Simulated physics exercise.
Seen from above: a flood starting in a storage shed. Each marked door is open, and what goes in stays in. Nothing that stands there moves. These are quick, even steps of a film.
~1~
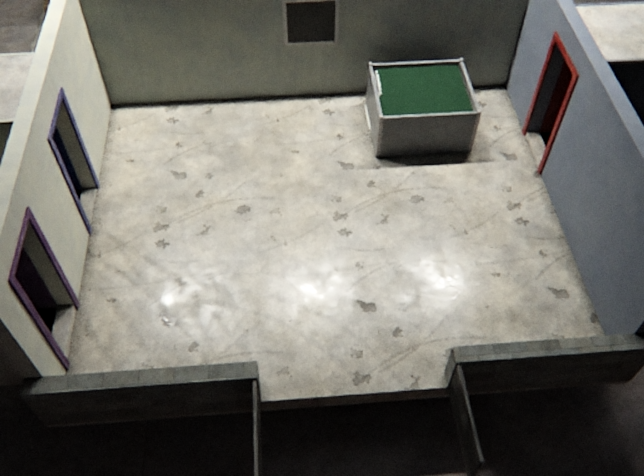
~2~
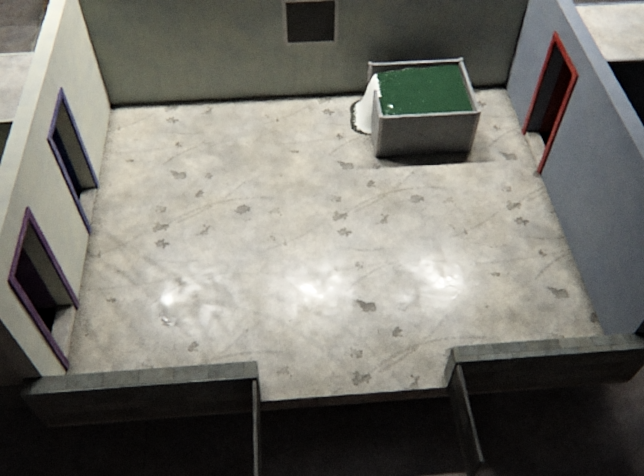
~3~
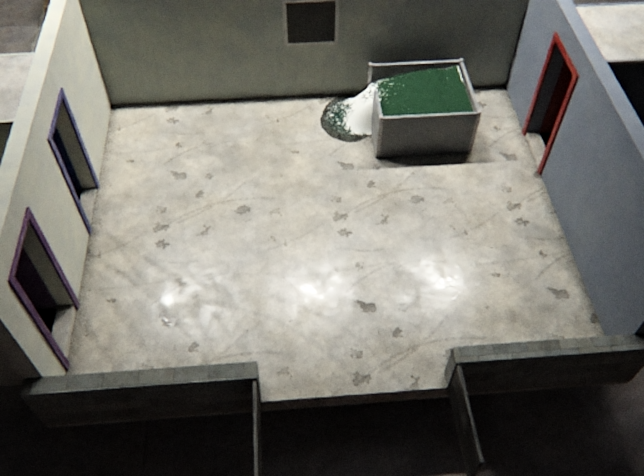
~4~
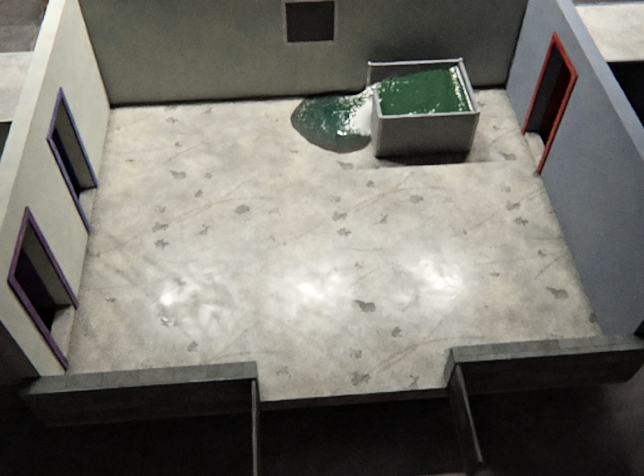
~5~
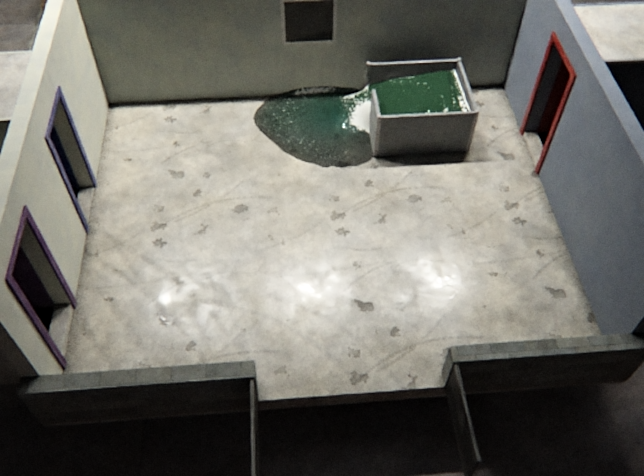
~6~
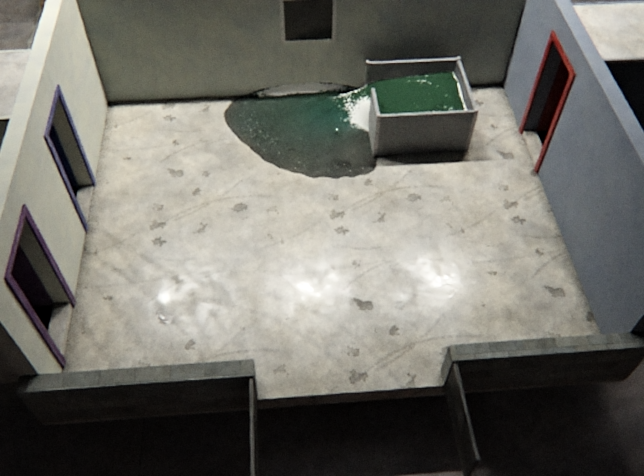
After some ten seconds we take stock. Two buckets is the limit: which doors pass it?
In the end: The purple door stays under that; the red door stays under that; the blue door takes more than that.
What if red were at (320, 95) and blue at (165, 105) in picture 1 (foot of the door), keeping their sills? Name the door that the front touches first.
It is the red door.
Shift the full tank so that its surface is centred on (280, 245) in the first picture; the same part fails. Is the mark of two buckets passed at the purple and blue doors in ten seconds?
One by one: Purple door is over, blue door passes that mark.
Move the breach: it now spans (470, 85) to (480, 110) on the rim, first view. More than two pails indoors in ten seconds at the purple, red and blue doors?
Then: Purple stays under; red passes that mark; blue stays under.
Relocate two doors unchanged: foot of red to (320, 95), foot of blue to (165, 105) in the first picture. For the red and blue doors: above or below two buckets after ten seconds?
In short: Red goes over; blue passes that mark.
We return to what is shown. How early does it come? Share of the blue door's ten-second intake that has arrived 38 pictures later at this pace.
Near 90 in a hundred.
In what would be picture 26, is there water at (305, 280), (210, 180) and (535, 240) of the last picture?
One after the other: Clear, under water, clear.
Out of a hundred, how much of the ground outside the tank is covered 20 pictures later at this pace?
Some 40 per cent.
A moment on, water covers 25 % of the floor; the purple door not reached, the red door not reached, the blue door not reached.
Next, water covers 30 % of the floor; the purple door not reached, the red door not reached, the blue door wet at the sill, nothing in.
Then, water covers 40 % of the floor; the purple door wet at the sill, nothing in, the red door not reached, the blue door over two buckets in.
Later, water covers 55 % of the floor; the purple door wet at the sill, nothing in, the red door not reached, the blue door over two buckets in.
In the end, water covers 80 % of the floor; the purple door wet at the sill, nothing in, the red door not reached, the blue door over two buckets in.
